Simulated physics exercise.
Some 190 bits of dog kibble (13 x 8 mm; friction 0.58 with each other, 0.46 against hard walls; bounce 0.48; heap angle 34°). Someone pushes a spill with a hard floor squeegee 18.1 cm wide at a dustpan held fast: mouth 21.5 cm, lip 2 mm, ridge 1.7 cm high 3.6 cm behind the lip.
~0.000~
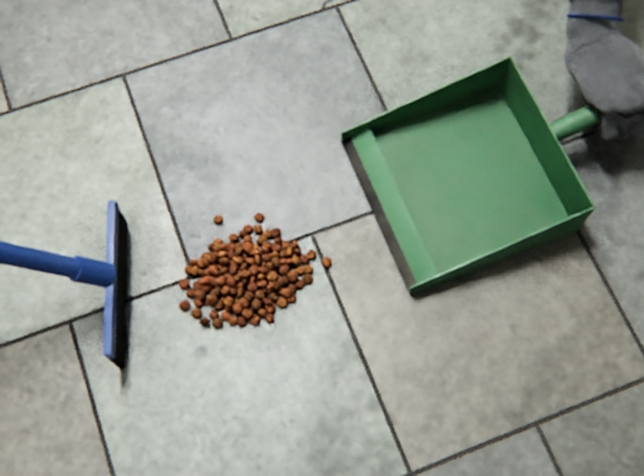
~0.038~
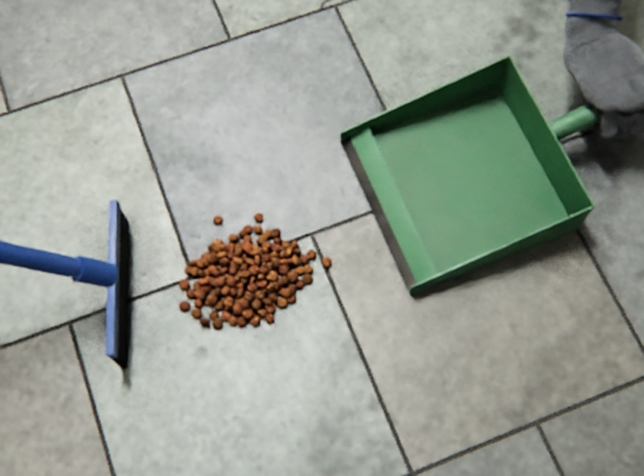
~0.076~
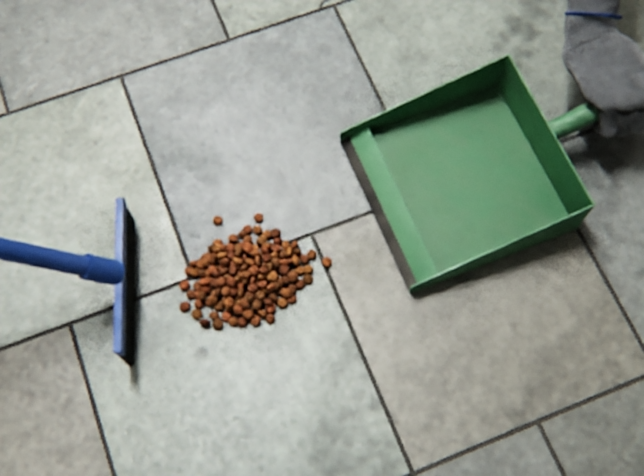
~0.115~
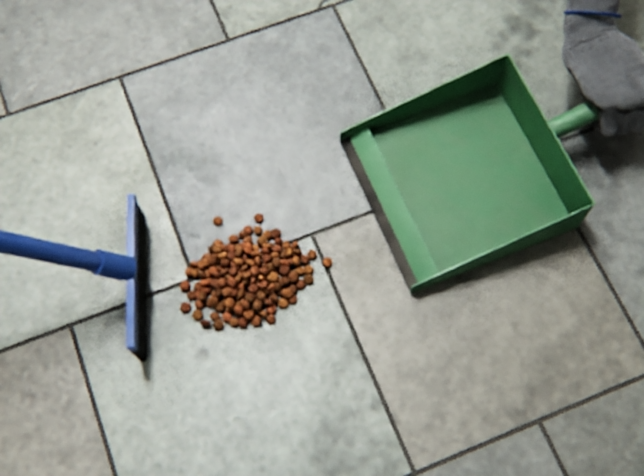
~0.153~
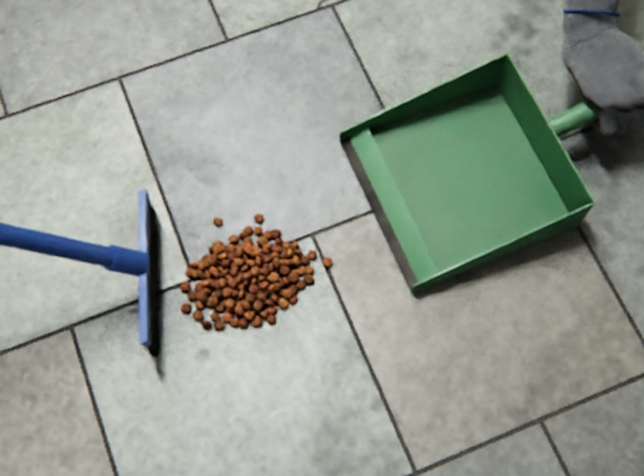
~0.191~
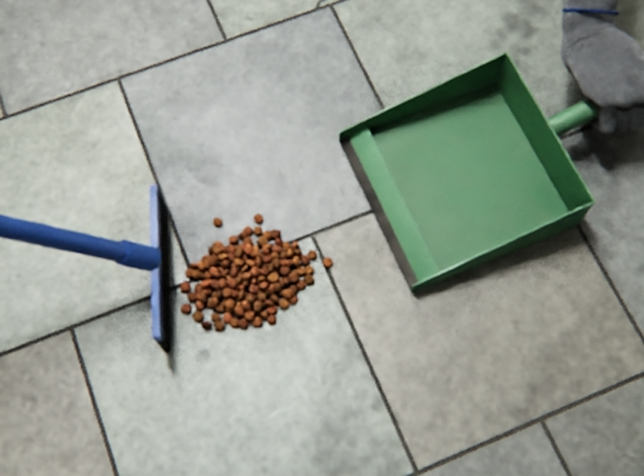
Blue squeegee sliding right across grey tiles, closing in on a still heap of brown kibble, while a gloved hand holds a green dustpan.
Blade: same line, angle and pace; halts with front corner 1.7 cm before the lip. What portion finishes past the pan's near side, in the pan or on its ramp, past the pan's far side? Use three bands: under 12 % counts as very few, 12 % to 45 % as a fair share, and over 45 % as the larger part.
Near side: Very few; pan: Very few; far side: Very few.
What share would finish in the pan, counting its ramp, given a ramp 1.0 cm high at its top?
Estimate with the new ramp: Some 5 in a hundred.
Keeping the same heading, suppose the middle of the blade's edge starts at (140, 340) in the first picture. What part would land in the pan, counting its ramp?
It would come to about 20 in a hundred.
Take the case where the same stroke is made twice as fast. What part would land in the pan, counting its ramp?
It would come to roughly 5 percent.
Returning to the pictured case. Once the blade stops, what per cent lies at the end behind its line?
Close to 25 percent.
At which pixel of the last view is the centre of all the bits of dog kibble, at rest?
Resting centre estimate: Around (357, 245).
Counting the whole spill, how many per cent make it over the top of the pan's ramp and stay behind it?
Close to 0 per cent.
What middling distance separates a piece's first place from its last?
About 12 cm.
Then, at 0.47 s, middle of the blade 16 cm from the lip; 0 % over the lip, far side 0 %, near side 0 %.
After 0.66 s, middle of the blade 8 cm from the lip; 0 % over the lip, far side 0 %, near side 0 %.
Then, at 0.97 s, middle of the blade 4 cm from the lip; 5 % over the lip, far side 0 %, near side 0 %.
At rest (1.3 s), near side 0 %, pan 5 %, far side 0 %, in front of the lip or behind the blade 95 %.
